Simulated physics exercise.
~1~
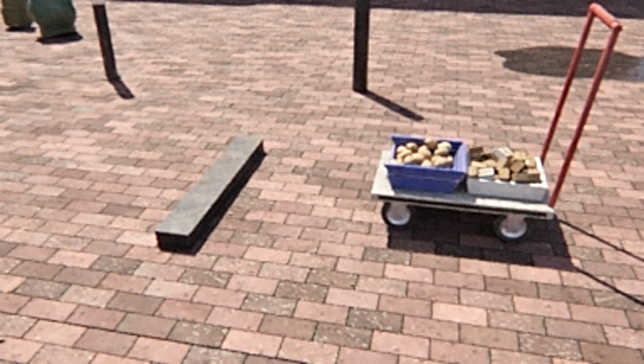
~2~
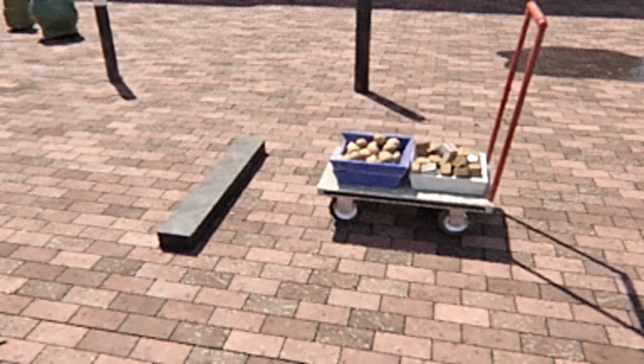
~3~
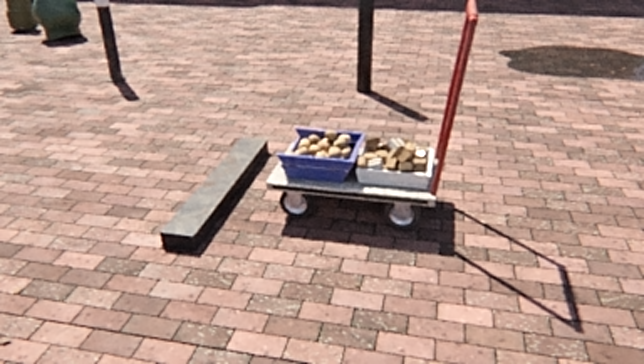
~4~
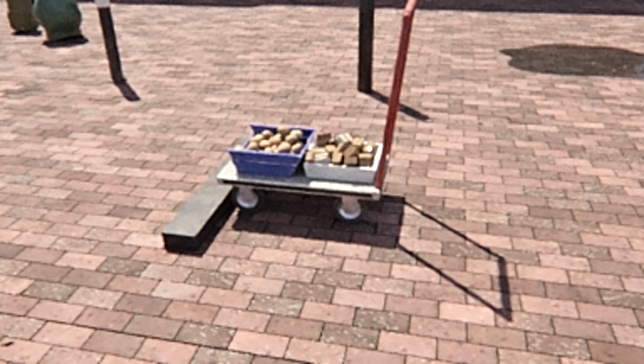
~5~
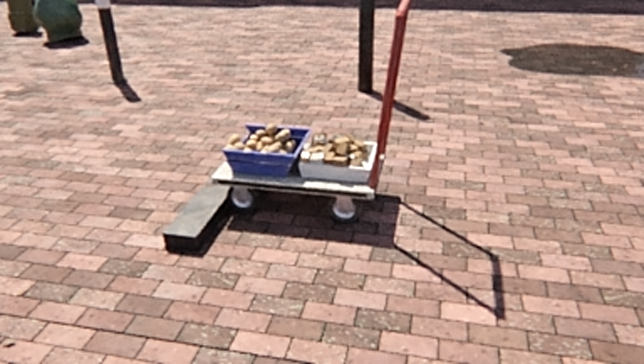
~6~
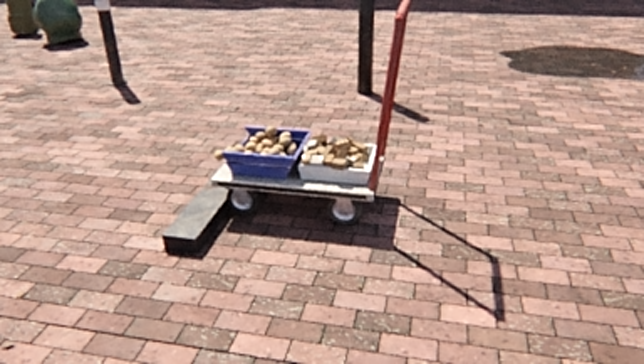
A loaded trolley rolls left to a wheel stop and halts, its potatoes sliding forward.
